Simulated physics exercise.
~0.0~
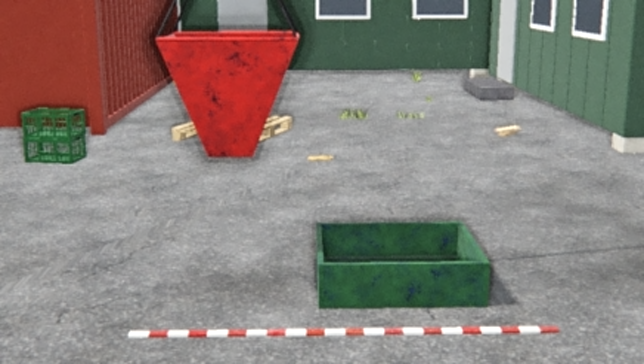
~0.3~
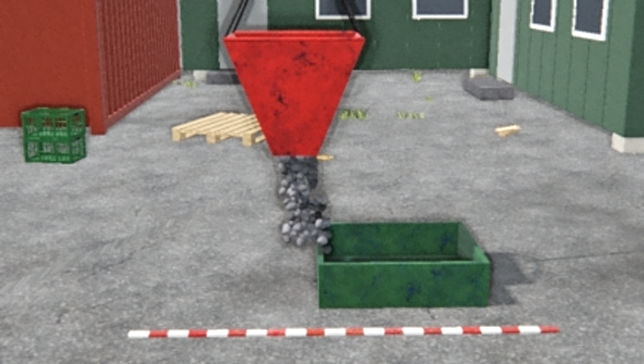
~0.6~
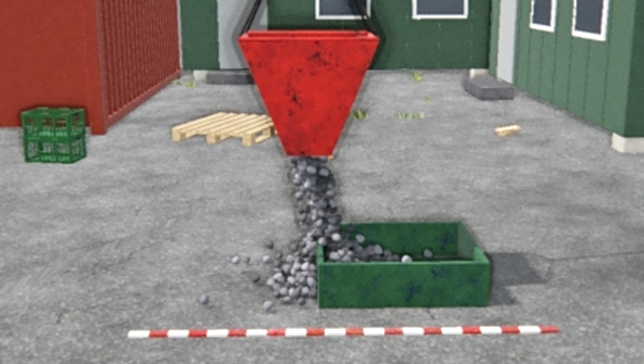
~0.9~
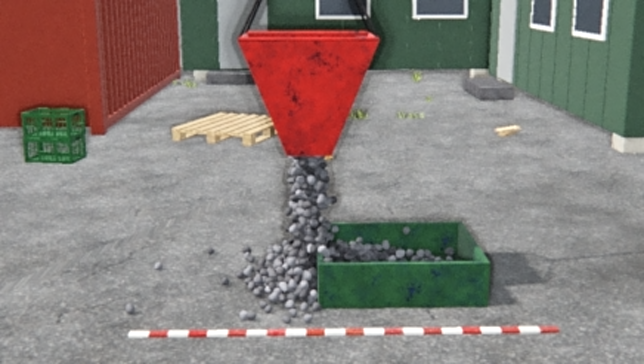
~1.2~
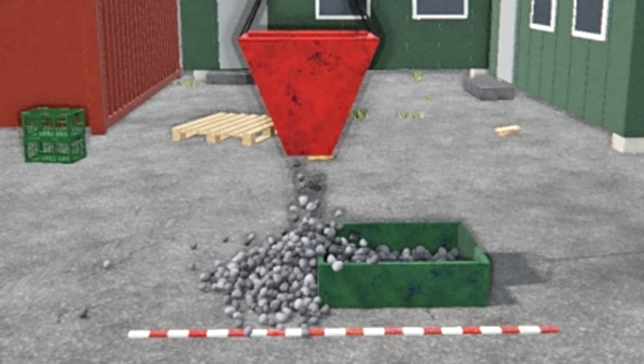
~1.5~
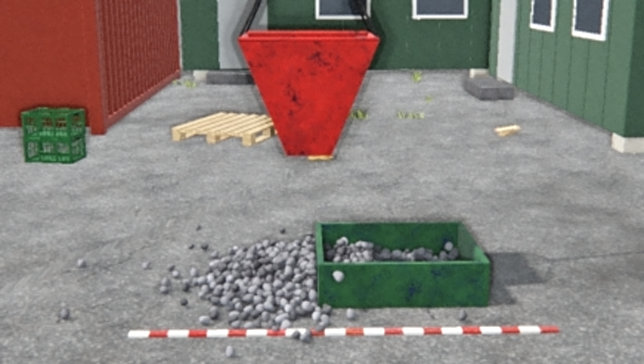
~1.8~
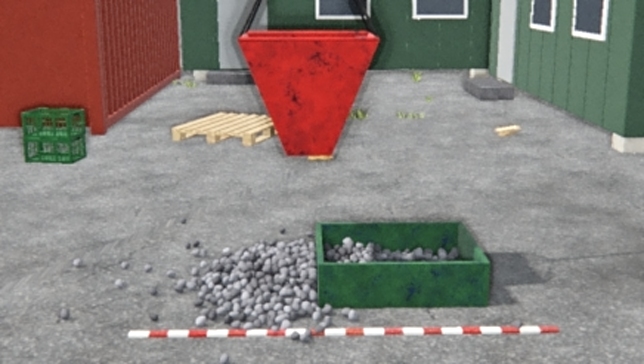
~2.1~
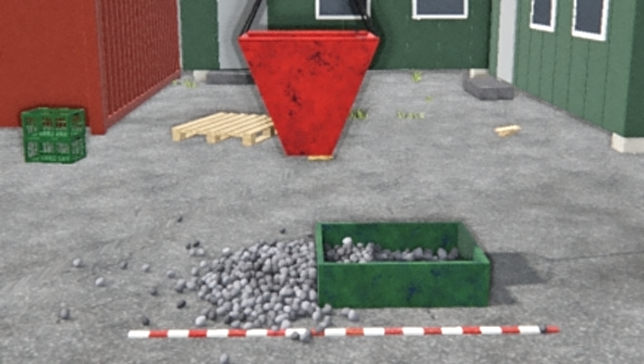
Red skip moving right and pouring grey cobbles over a green bin's left edge, most settling in a heap outside it.
